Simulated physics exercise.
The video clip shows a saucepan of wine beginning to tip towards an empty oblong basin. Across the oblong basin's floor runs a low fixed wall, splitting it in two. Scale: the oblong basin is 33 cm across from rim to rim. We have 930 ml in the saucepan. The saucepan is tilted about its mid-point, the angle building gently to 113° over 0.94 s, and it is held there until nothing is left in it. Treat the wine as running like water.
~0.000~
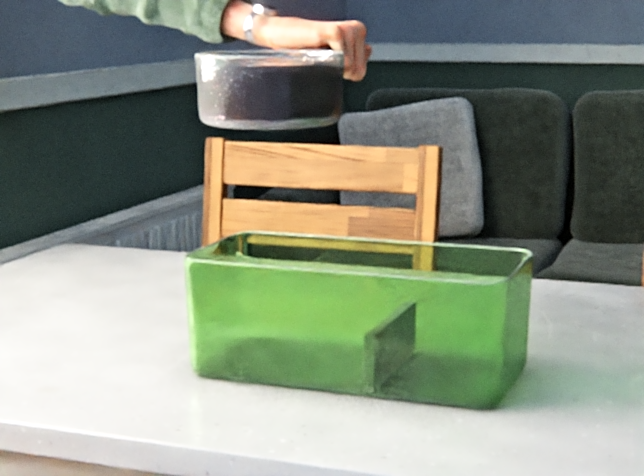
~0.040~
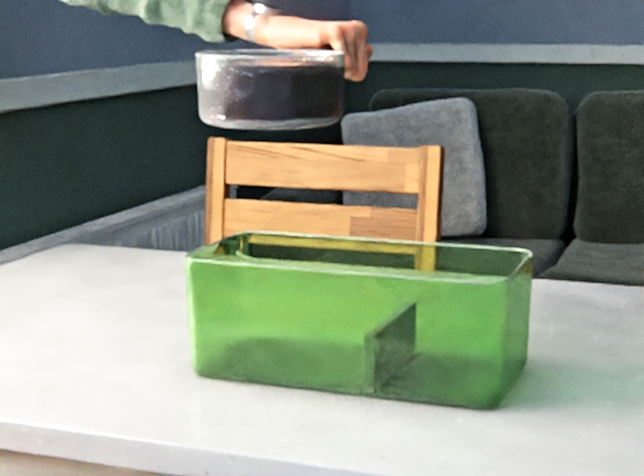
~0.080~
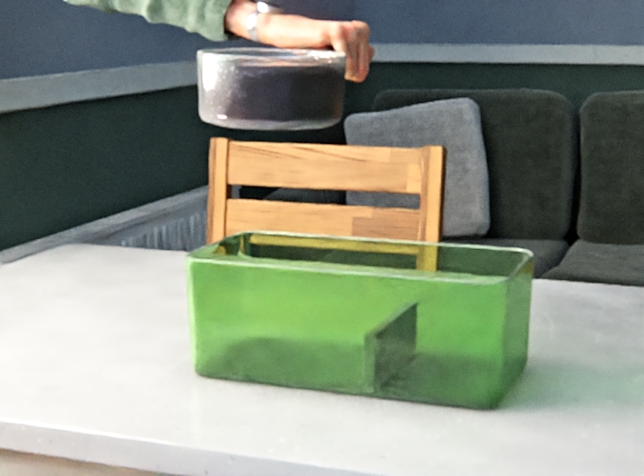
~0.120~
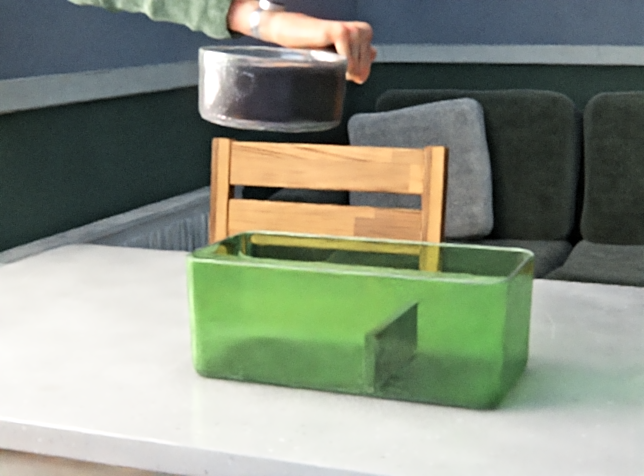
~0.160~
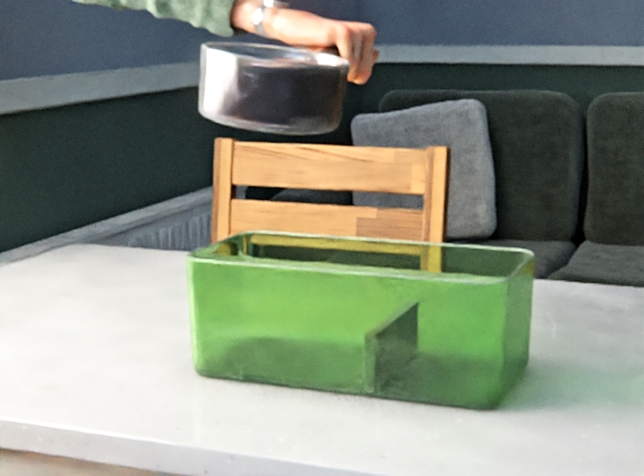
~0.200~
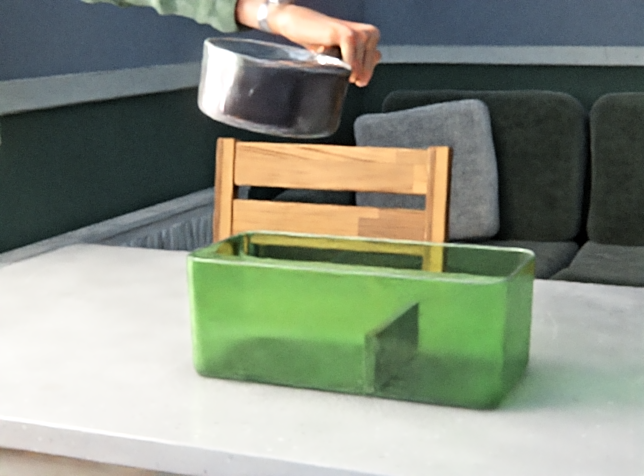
In a room with dark blue-green walls, a pale table is seen from slightly above, with a wooden chair and dark cushioned seating holding a grey cushion behind it. A green, see-through oblong basin with an upright divider sits on the table, below a hand gripping a clear-sided saucepan of dark wine. The hand gradually tilts the saucepan, its right side dipping, while the view drifts very slightly.
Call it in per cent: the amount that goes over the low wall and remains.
I would put it at about 61 per cent.
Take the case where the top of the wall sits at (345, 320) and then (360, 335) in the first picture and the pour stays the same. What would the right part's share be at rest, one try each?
85 then 75 %.
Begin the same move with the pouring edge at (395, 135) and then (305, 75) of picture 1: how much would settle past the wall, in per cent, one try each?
The first try gives around 80 percent, the second around 15 percent.
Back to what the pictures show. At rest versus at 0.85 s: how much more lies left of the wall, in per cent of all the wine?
It comes to about 14 per cent.
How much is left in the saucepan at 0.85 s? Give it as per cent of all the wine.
Around 5 in a hundred.
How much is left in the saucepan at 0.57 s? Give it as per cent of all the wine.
At that time about 42 in a hundred parts are still held.
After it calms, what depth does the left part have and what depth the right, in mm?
Left 12 mm, right 32 mm.
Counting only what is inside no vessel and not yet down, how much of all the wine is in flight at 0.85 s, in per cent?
Roughly 9 %.
Then, 0.57 s in, the tilt is 75° and 42 per cent is still to pour, 2 is left of the wall and 12 right of it.
Then, 0.85 s in, the tilt is 110° and 5 per cent is still to pour, 25 is left of the wall and 62 right of it.
Then, 1.13 s in, the tilt is 113° and 0 per cent is still to pour, 38 is left of the wall and 61 right of it.
Then, 1.44 s in, the tilt is 113° and 0 per cent is still to pour, 38 is left of the wall and 61 right of it.
Finally, 38 per cent lies left of the wall, 61 right of it and 1 outside.
